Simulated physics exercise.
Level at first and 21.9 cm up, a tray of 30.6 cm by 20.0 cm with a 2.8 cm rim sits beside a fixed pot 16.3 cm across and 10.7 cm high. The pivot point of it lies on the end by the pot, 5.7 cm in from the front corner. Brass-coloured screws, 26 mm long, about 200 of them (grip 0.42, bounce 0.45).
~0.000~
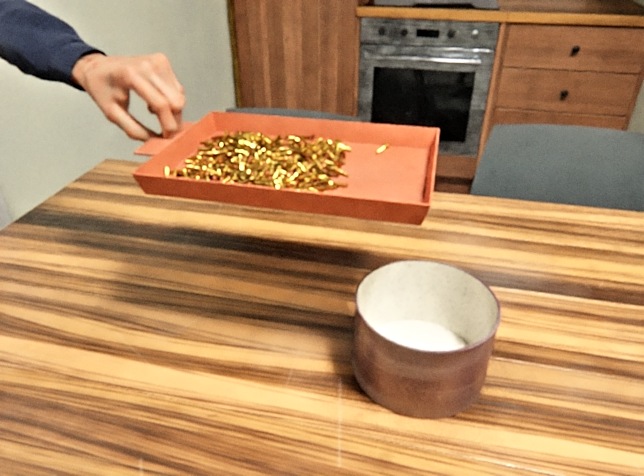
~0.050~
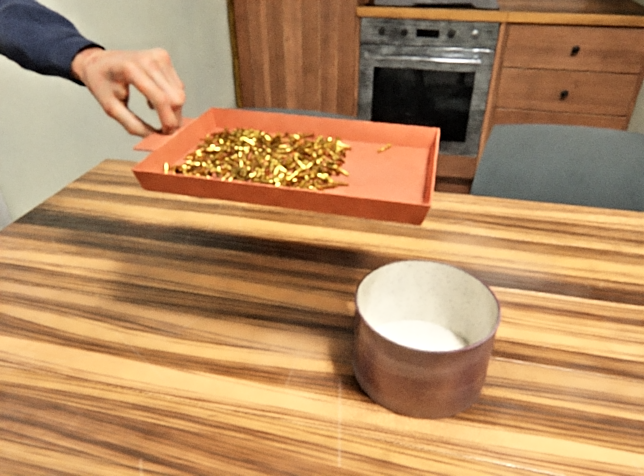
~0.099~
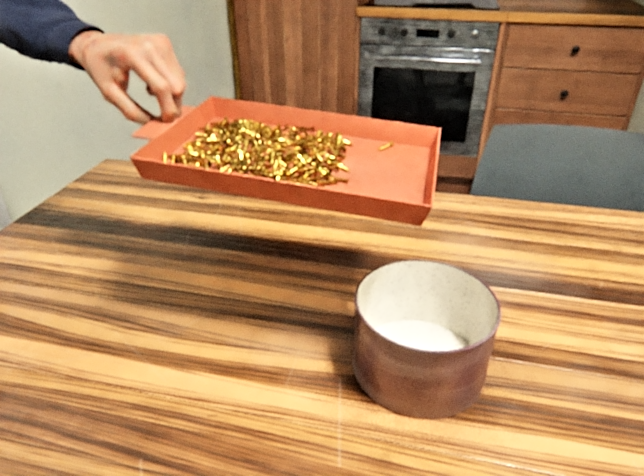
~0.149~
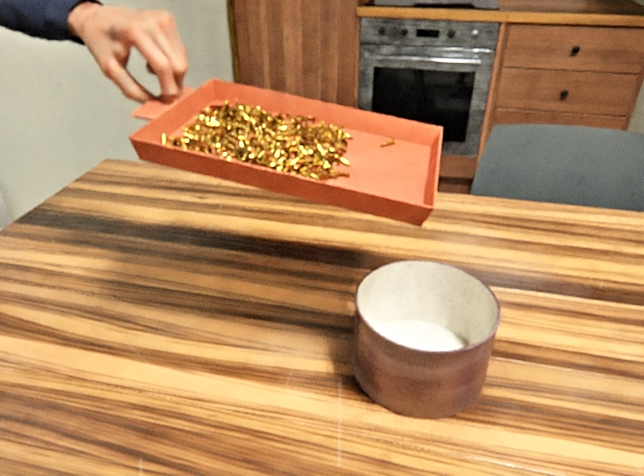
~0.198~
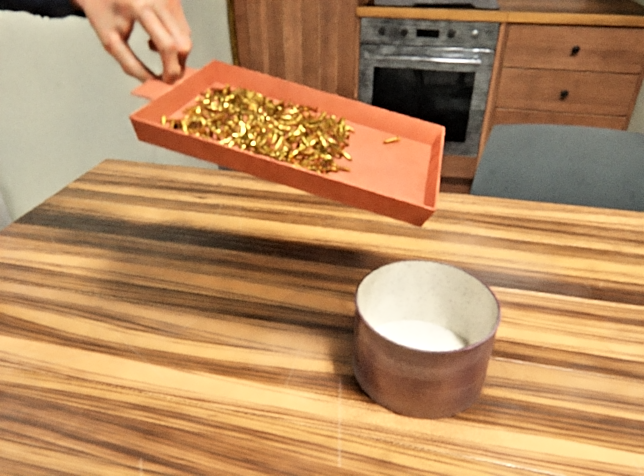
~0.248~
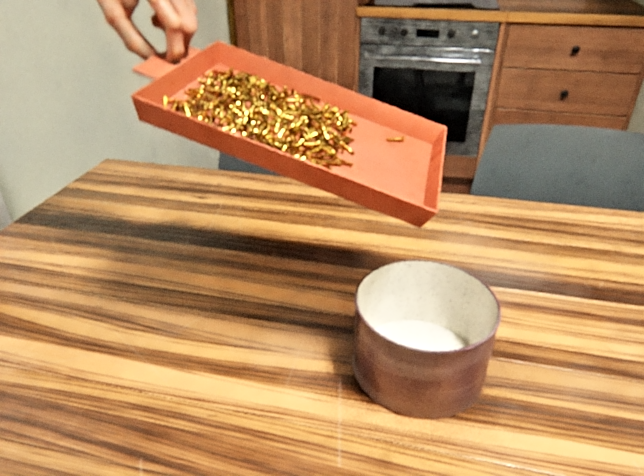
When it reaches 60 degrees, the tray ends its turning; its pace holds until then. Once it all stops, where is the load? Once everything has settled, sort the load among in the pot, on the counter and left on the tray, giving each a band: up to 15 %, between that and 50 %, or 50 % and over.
Pot: Between 15 and 50 %; counter: Between 15 and 50 %; left on the tray: Between 15 and 50 %.
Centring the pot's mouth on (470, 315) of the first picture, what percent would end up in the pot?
I'd expect near 40 per cent.
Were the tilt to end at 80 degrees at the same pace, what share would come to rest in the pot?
Around 40 per cent, then.
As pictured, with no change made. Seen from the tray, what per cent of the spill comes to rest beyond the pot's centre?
About 100 per cent.
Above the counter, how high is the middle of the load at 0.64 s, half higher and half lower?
Roughly 28 centimetres.
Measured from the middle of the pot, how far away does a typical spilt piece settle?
About 18 centimetres.
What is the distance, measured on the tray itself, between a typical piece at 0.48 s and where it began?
I'd say close to 3 centimetres.
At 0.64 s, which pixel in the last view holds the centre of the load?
Close to pixel (402, 139).
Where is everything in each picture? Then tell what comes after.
The first frame shows tray tilt 0 degrees, front corners at (141, 171) and (424, 201); middle of the pieces at (260, 160); pot at (427, 300).
The second frame shows tray tilt 1 degrees, front corners at (140, 167) and (424, 201); middle of the pieces at (260, 157).
The third frame shows tray tilt 4 degrees, front corners at (139, 155) and (425, 202), lowest corner right front; middle of the pieces at (260, 150).
The fourth frame shows tray tilt 8 degrees, front corners at (138, 136) and (427, 203), lowest corner right front; middle of the pieces at (261, 137).
The fifth frame shows tray tilt 13 degrees, front corners at (139, 116) and (429, 204), lowest corner right front; middle of the pieces at (263, 125).
The sixth frame shows tray tilt 17 degrees, front corners at (141, 95) and (431, 206), lowest corner right front; middle of the pieces at (266, 113); pot at (427, 300). Its pace works out near 90 degrees a second.
After 0.48 s, tilt 39 degrees; the tray holds 100 %, the pot 0 %.
After 0.64 s, tilt 53 degrees; the tray holds 100 %, the pot 0 %.
After 0.92 s, tilt 60 degrees; the tray holds 50 %, the pot 10 %.
In the end, at 2.3 s, pot 35 %, counter 30 %, tray 35 %.
